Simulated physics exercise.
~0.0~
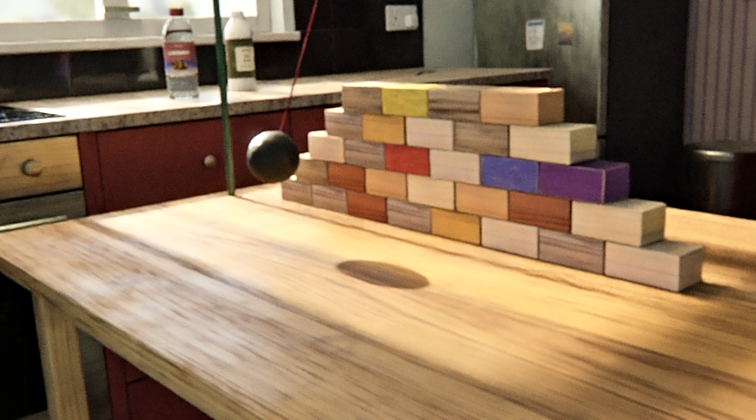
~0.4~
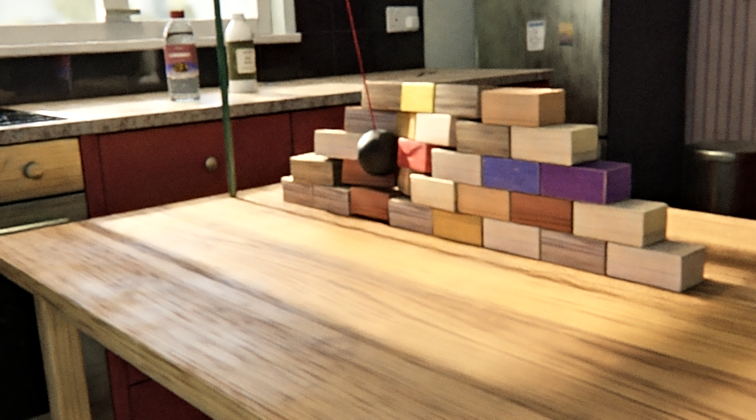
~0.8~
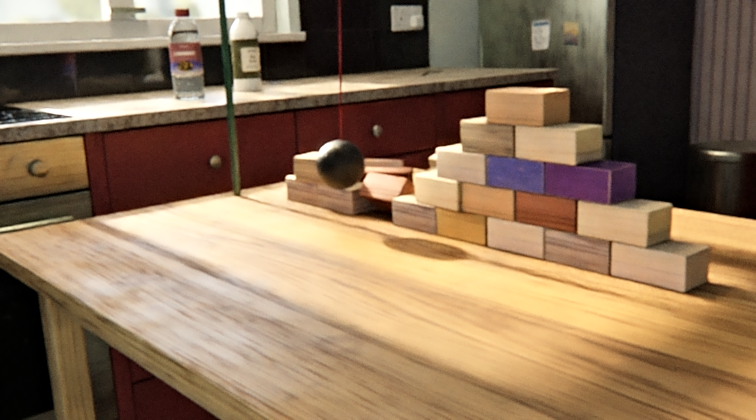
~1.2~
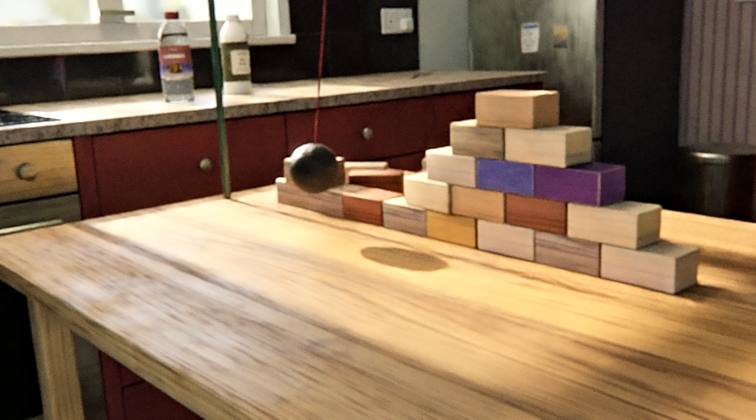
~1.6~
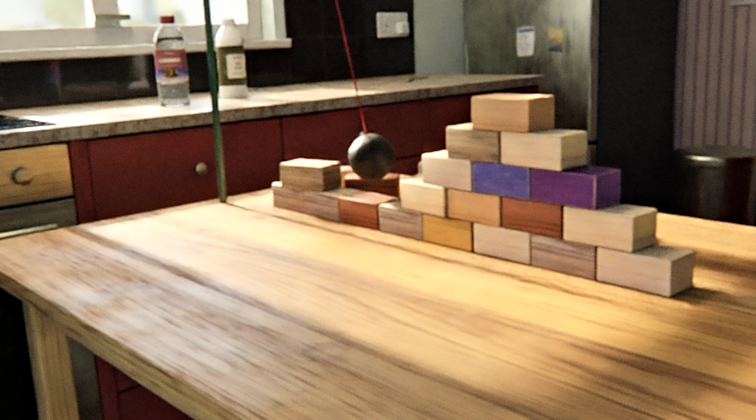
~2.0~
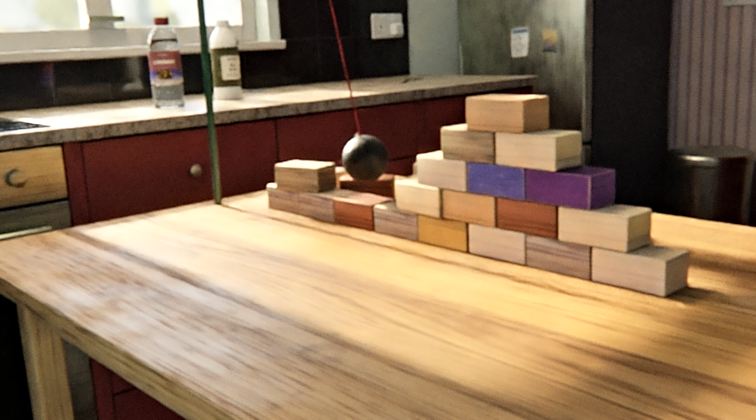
A stepped wall of wooden toy blocks stands on a wooden table in a sunlit kitchen, seen from slightly above, with red cupboards and bottles on the counter behind. Yellow and red blocks sit left of the blue and purple ones, and a dark ball hangs on a red line at the left. The ball swings right into the wall, shifting the upper left blocks. It moves back left as that section collapses, leaving a low gap. The ball then swings right again over the gap, while the right side, including the blue and purple blocks, remains standing.
